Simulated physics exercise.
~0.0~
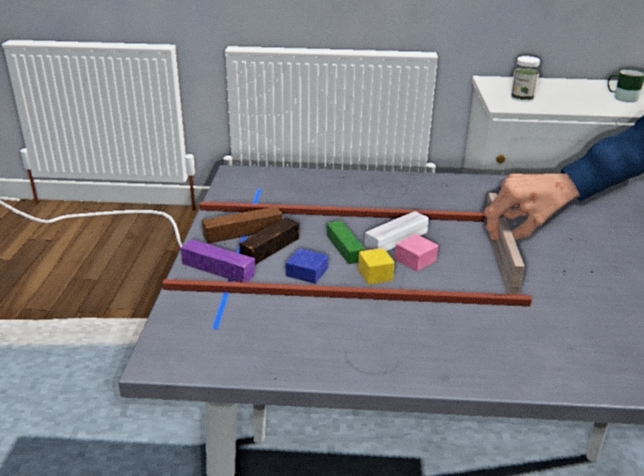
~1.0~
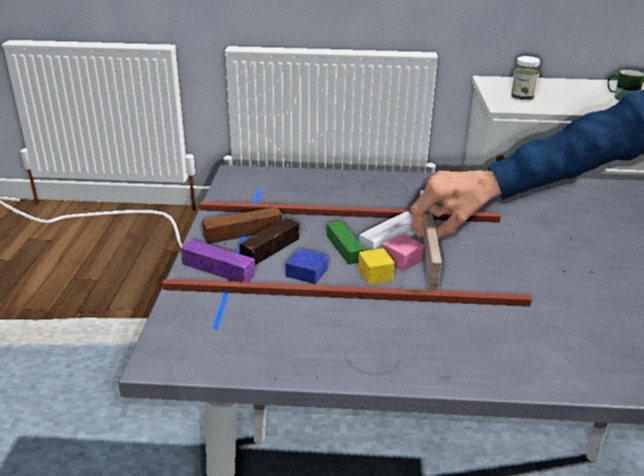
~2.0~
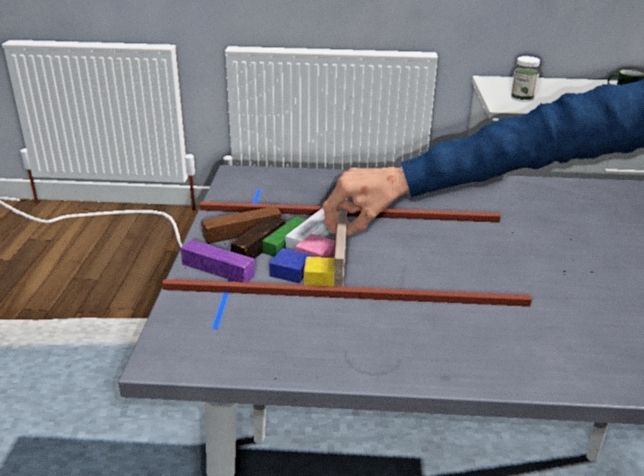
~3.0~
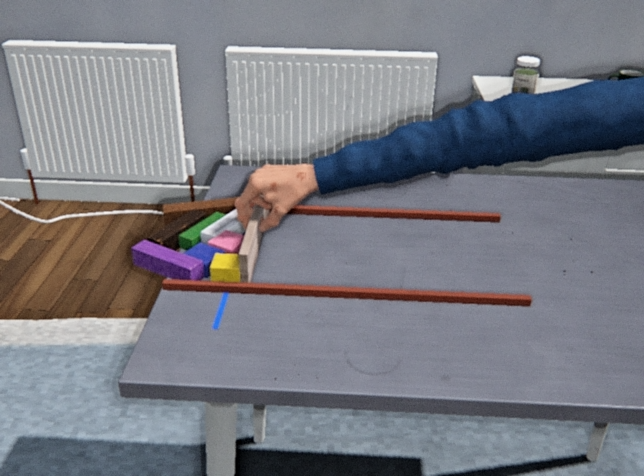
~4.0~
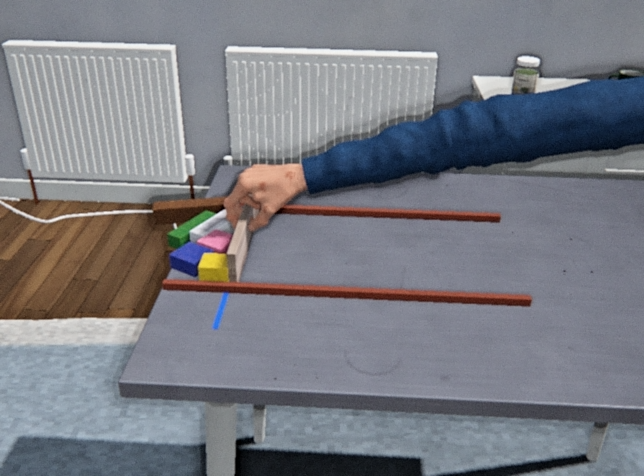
A hand slides a board left along a table, pushing colourful blocks until some drop off.
